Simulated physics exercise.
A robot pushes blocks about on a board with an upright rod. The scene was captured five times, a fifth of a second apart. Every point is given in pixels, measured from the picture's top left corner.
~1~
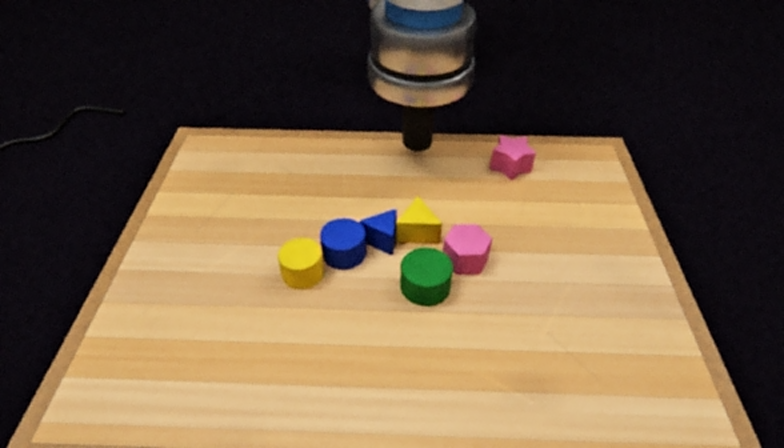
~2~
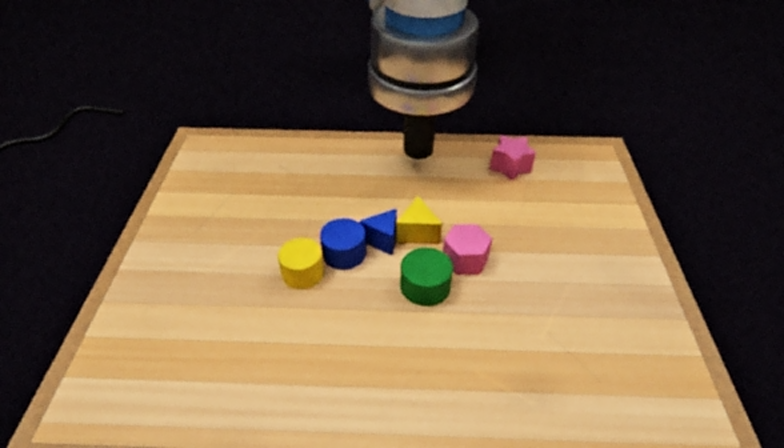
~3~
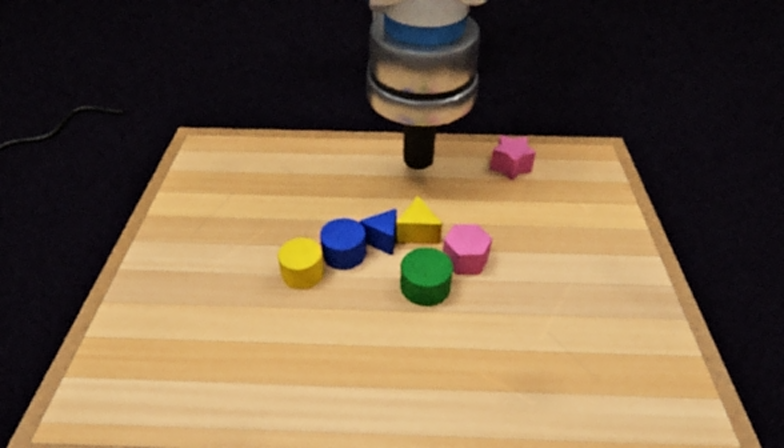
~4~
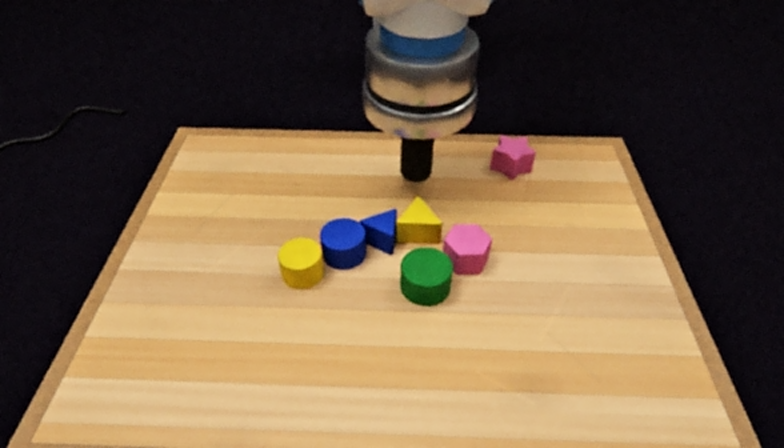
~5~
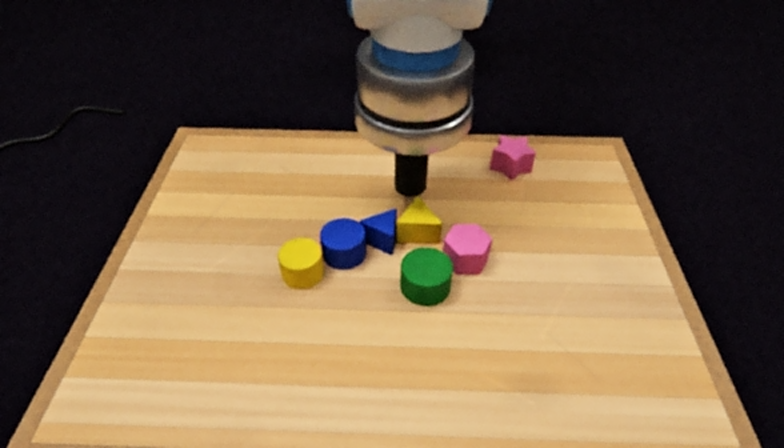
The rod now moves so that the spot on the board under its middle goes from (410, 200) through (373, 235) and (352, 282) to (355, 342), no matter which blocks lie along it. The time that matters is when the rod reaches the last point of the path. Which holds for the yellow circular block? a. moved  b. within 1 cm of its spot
Correct choice: A.
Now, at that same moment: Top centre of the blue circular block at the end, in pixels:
Top centre: (304, 283).
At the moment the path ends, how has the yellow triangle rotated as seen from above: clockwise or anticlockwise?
It spins anti-clockwise.
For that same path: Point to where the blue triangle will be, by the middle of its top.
By then it is at (382, 273).
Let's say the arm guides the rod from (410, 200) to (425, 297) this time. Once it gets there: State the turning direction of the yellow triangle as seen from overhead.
Looking down, my answer is that the yellow triangle rotates anticlockwise.
The first path, step by step. One third of the way, rod at (372, 222); blue circular block at (341, 236); blue triangle at (382, 236), turned 25° clockwise; yellow triangle at (421, 215), turned 20° anticlockwise.
Two thirds of the way, rod at (351, 270); yellow circular block at (264, 267); blue circular block at (308, 275); blue triangle at (382, 269), turned 55° anticlockwise; yellow triangle at (421, 215), turned 20° anticlockwise.
At the end, rod at (354, 329); yellow circular block at (264, 267); blue circular block at (304, 283); blue triangle at (382, 273), turned 70° anticlockwise; yellow triangle at (421, 215), turned 20° anticlockwise.
